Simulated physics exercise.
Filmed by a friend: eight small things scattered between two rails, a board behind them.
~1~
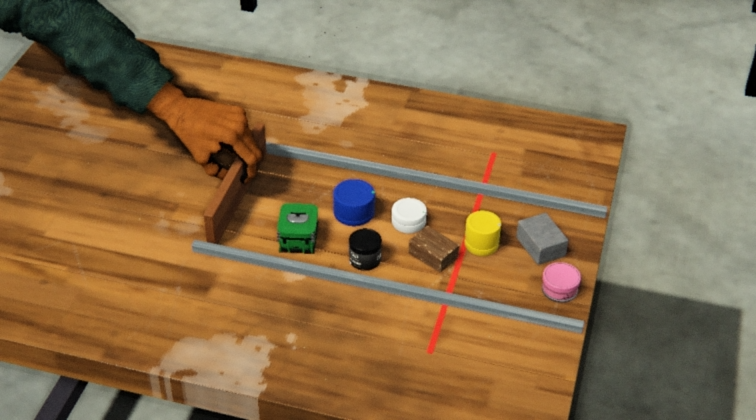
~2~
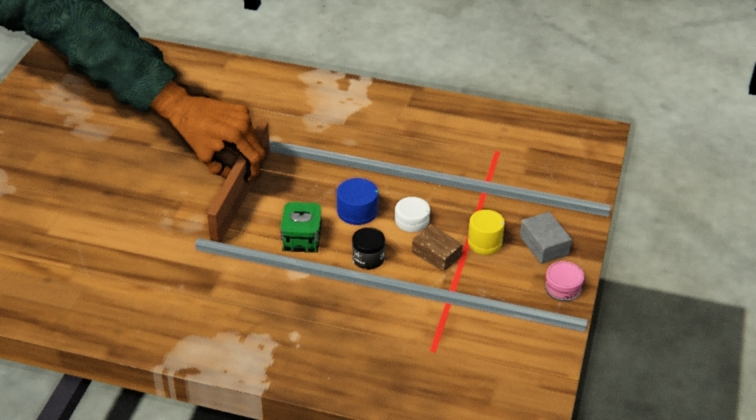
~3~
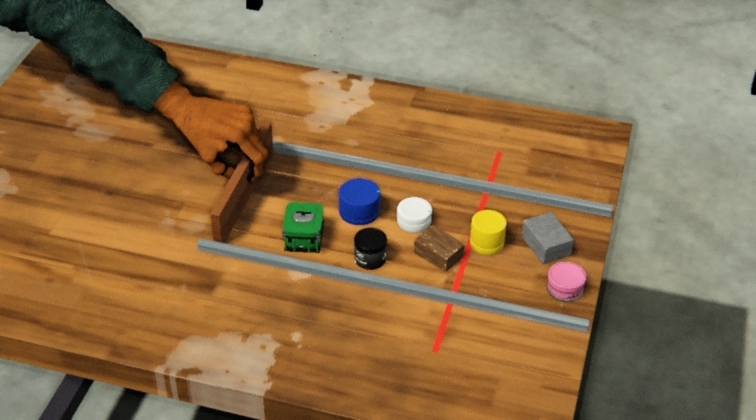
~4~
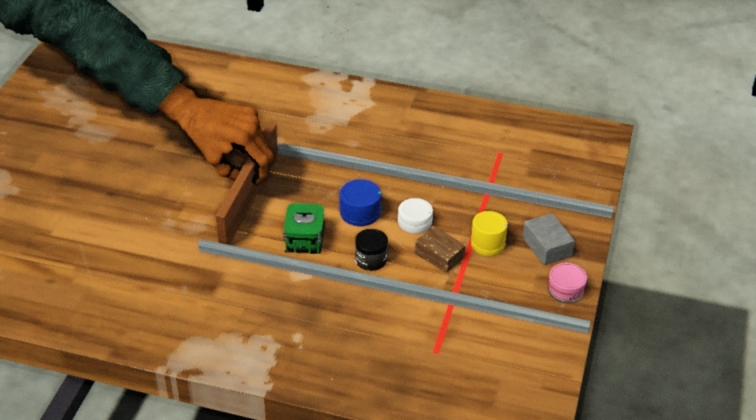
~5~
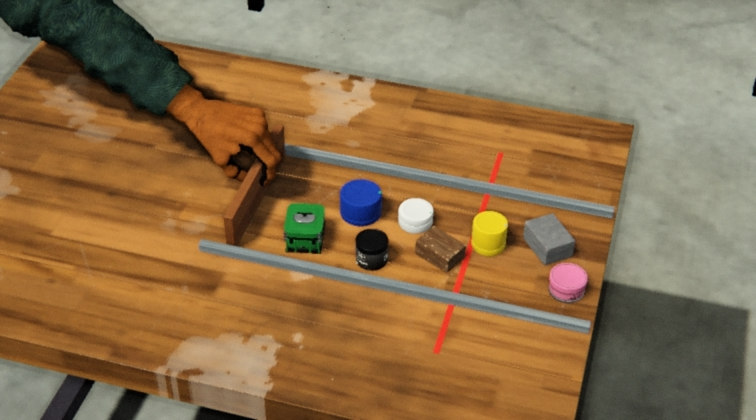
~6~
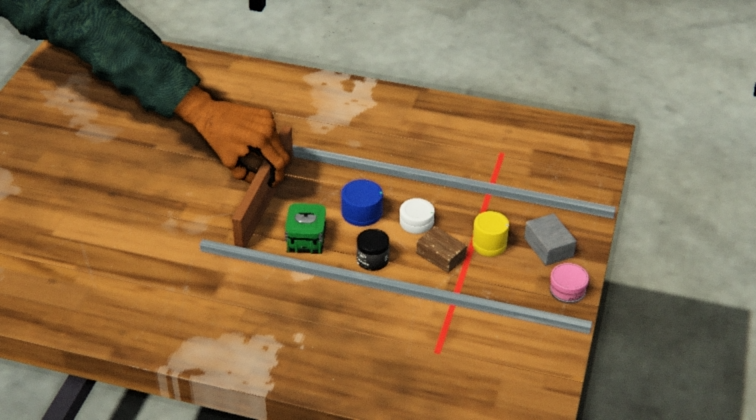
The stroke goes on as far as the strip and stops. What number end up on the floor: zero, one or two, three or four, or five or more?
Turns out not one gets shoved off the end.
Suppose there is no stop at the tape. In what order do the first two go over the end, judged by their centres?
They are the pink tin, then the brown block.
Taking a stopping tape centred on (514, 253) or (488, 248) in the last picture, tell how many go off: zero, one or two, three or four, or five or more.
The falls would be either one or two; none at all.
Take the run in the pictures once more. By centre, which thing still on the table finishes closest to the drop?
It would be the pink tin, I'd say.
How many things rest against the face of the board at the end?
The answer is 2.
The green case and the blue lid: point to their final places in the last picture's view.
Answer: First (482, 267), after that (497, 227).
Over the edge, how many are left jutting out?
It would come to 0.
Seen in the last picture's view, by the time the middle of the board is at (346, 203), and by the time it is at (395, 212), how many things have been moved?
Up to then 3, and up to the other point 5.
A little later, none off yet; pink tin at rest near (569, 283); grey block at rest near (550, 239); yellow lid at rest near (491, 234).
When it is over, the number that fall off is zero.
